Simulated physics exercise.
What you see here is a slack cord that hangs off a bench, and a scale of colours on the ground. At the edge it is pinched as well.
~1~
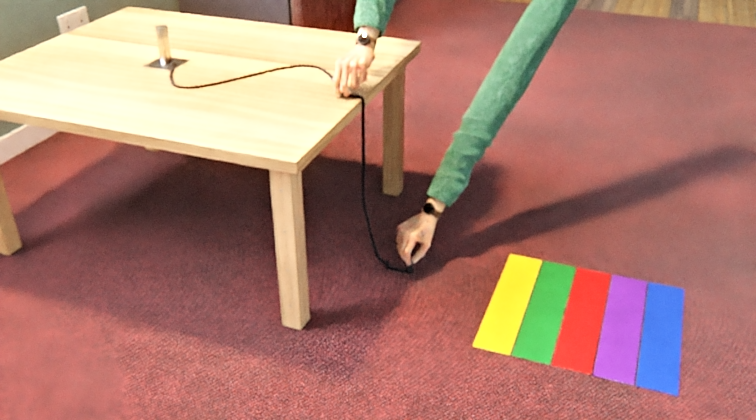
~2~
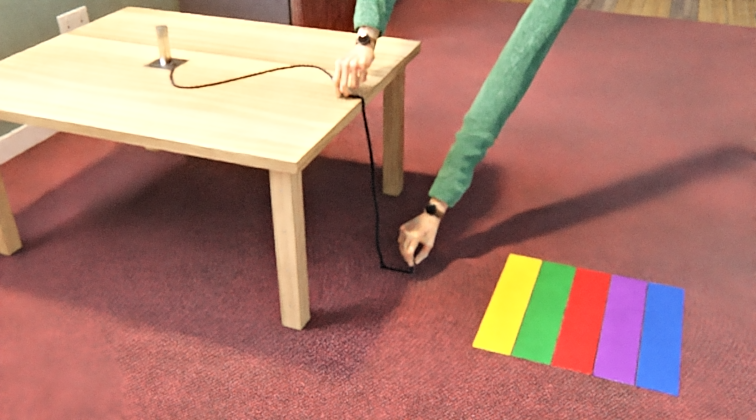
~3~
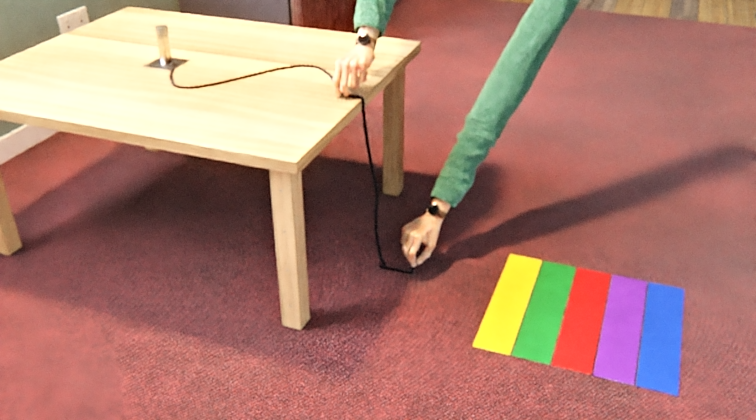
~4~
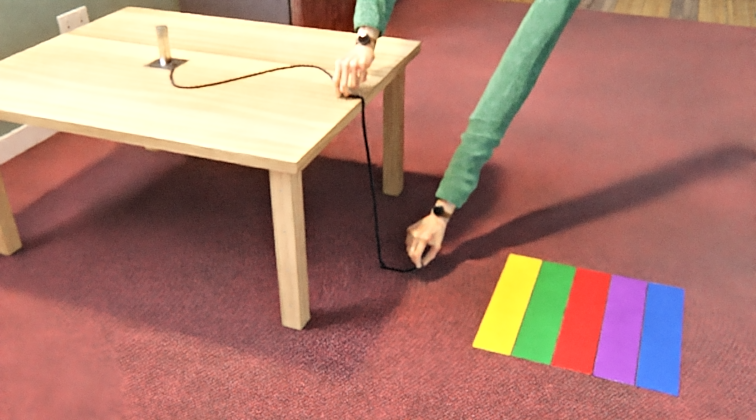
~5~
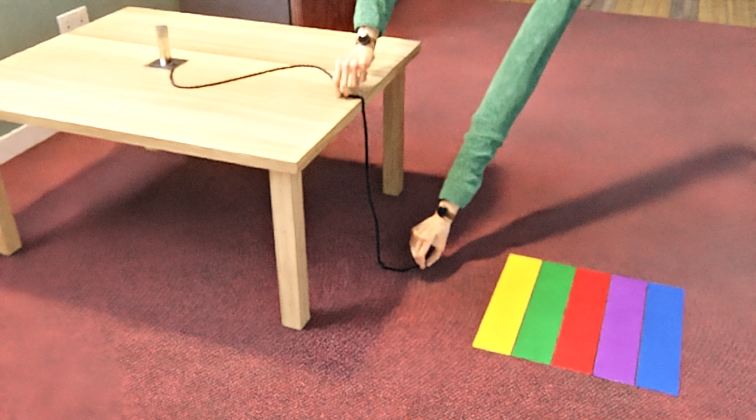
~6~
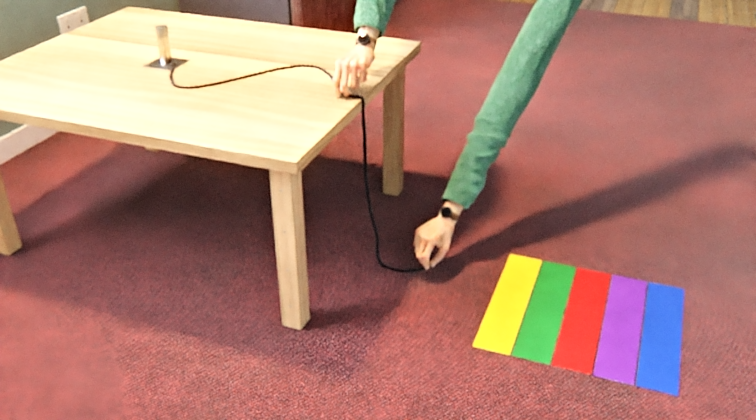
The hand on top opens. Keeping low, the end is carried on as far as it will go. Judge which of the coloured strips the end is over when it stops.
It is over the blue strip.
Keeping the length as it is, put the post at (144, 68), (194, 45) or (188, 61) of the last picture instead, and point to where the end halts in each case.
Taking the tries in turn, you get (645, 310), (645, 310) and (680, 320).
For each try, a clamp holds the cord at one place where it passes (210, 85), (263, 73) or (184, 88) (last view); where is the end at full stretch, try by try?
It comes to rest around (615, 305), (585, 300) and (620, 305) respectively.
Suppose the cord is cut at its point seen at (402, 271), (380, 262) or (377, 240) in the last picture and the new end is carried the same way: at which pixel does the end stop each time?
Cut 1: About (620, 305). Cut 2: About (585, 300). Cut 3: About (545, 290).
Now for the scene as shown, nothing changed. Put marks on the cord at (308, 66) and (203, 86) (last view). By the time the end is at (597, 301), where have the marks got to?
They end up close to (355, 94) and (248, 79).
A little later, end near (597, 301); over red.
Next, end near (639, 310); over purple.
When it is tight, end near (664, 315); over blue. The end stops over the blue strip.
